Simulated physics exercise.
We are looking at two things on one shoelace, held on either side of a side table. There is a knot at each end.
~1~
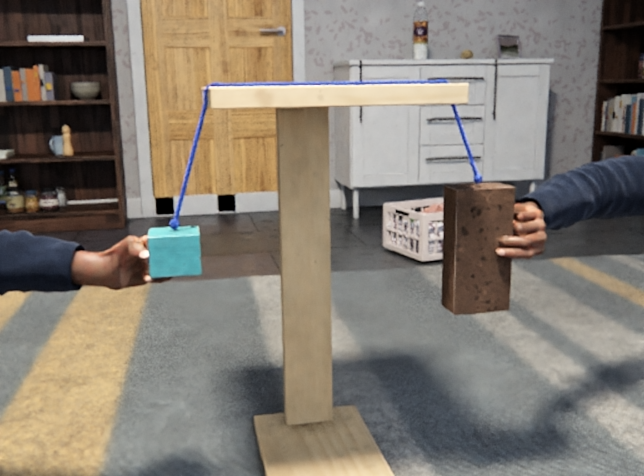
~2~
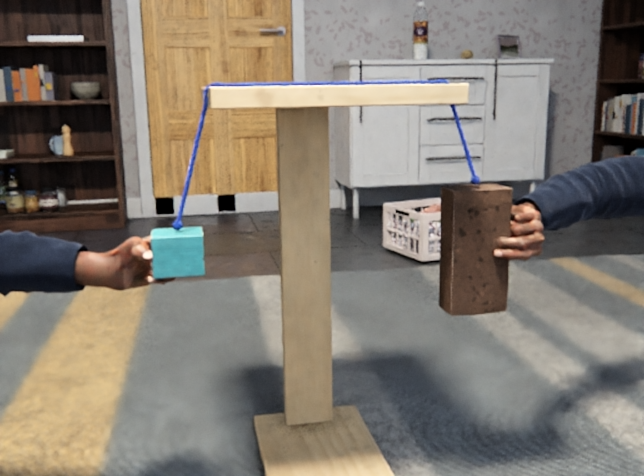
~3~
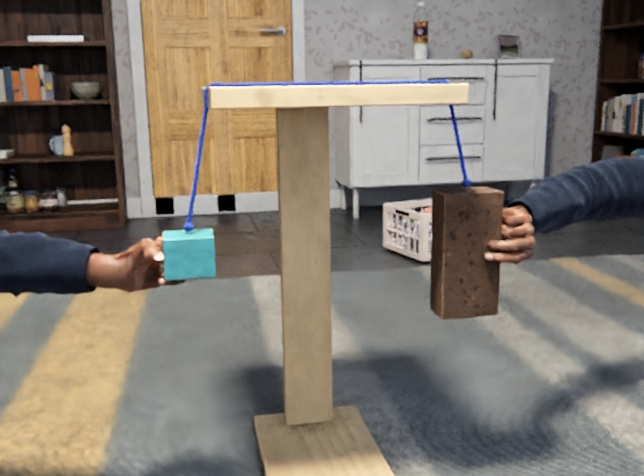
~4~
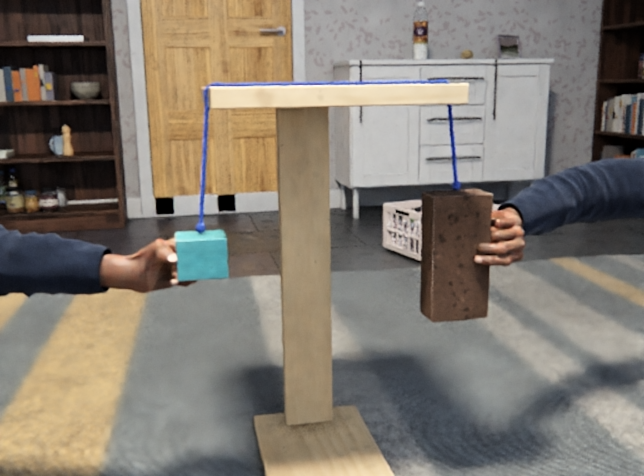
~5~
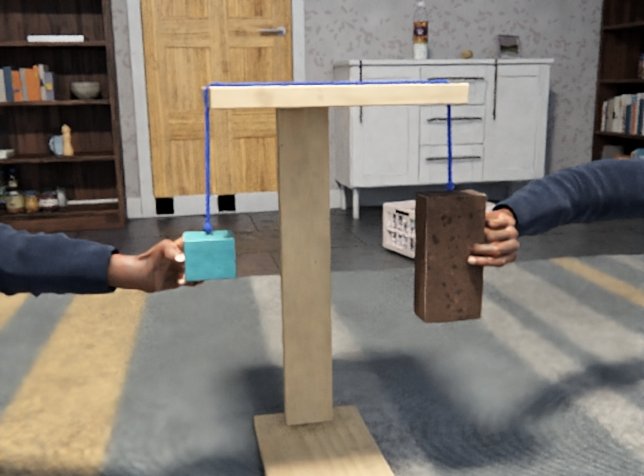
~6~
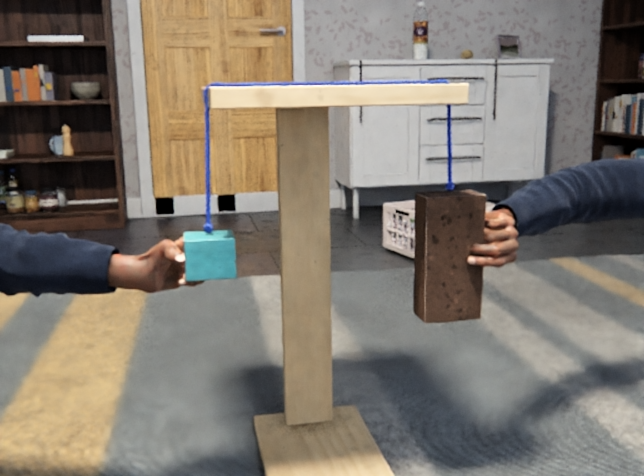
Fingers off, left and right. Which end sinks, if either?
In the end the shoelace runs down on the right.
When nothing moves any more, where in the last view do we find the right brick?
Close to (438, 435).
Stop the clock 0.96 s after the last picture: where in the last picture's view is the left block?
By then it is at (562, 417).
Then, 0.50 s on from there, left block pulled up onto the top; right brick down on the floor near (434, 432).
Then, 0.96 s on from there, left block down on the floor near (562, 417); right brick down on the floor near (452, 427).
In the end, left block down on the floor near (513, 419); right brick down on the floor near (438, 435). The shoelace is pulled to the right.
